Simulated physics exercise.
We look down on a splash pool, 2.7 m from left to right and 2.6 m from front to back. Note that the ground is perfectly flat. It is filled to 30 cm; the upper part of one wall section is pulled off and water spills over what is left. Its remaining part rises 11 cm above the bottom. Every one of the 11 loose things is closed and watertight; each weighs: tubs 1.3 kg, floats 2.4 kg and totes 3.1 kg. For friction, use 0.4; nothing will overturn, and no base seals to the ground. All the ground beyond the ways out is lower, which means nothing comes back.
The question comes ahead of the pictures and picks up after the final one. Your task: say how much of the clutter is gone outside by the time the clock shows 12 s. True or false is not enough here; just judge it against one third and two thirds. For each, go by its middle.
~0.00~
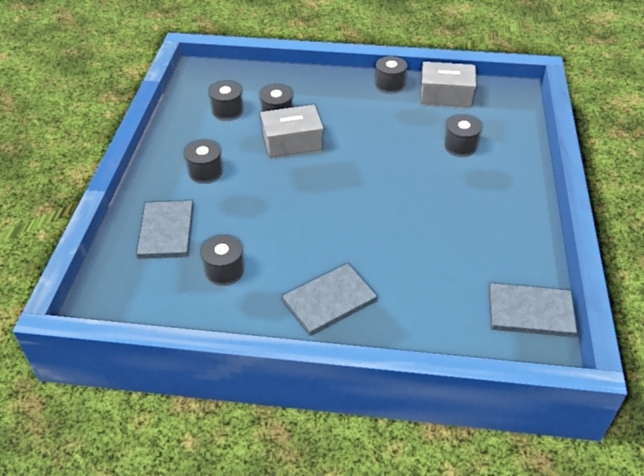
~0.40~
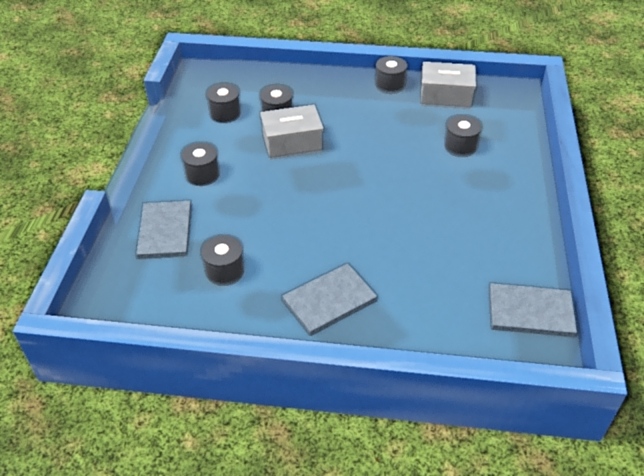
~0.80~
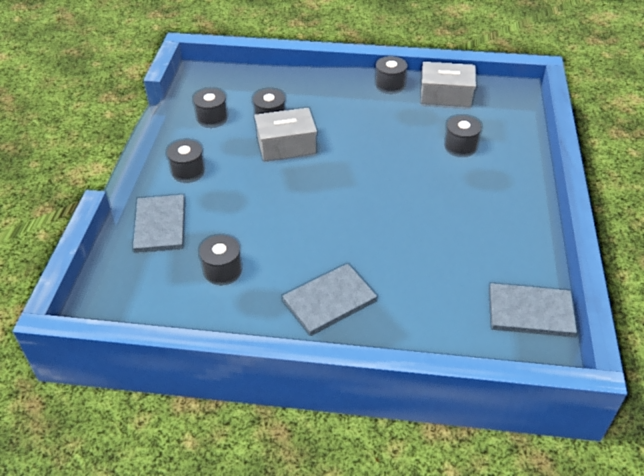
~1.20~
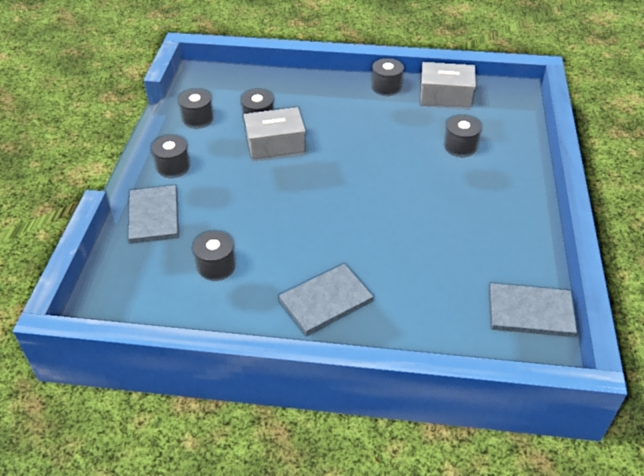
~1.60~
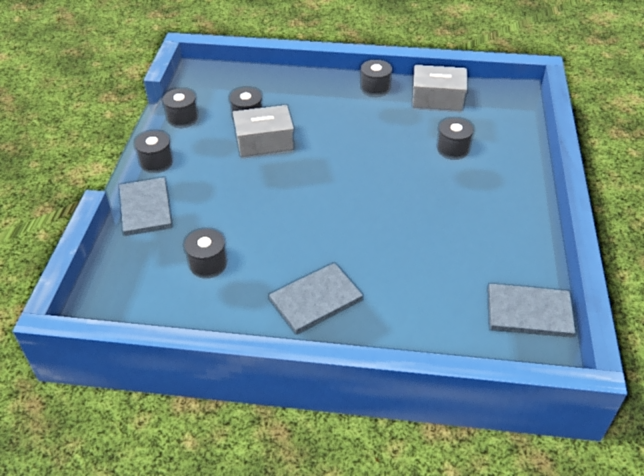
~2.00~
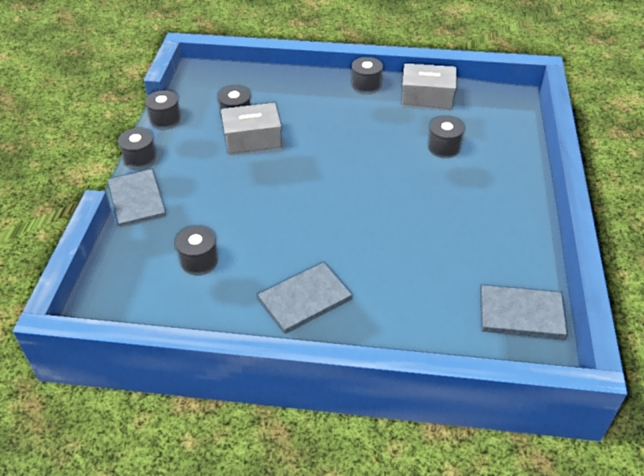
It lies between the two marks.
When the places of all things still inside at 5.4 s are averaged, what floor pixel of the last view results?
Mean floor pixel: About (352, 210).
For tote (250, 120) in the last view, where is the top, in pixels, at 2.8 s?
Roughly at (225, 117).
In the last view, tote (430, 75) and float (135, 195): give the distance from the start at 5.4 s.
In turn: 30 cm, washed out.
After 2.8 s 3 of 11 are out; 8 afloat.
After 5.4 s 5 of 11 are out; 6 afloat.
After 8.0 s 5 of 11 are out; 6 afloat.
After 12.0 s 6 of 11 are out; 5 afloat.
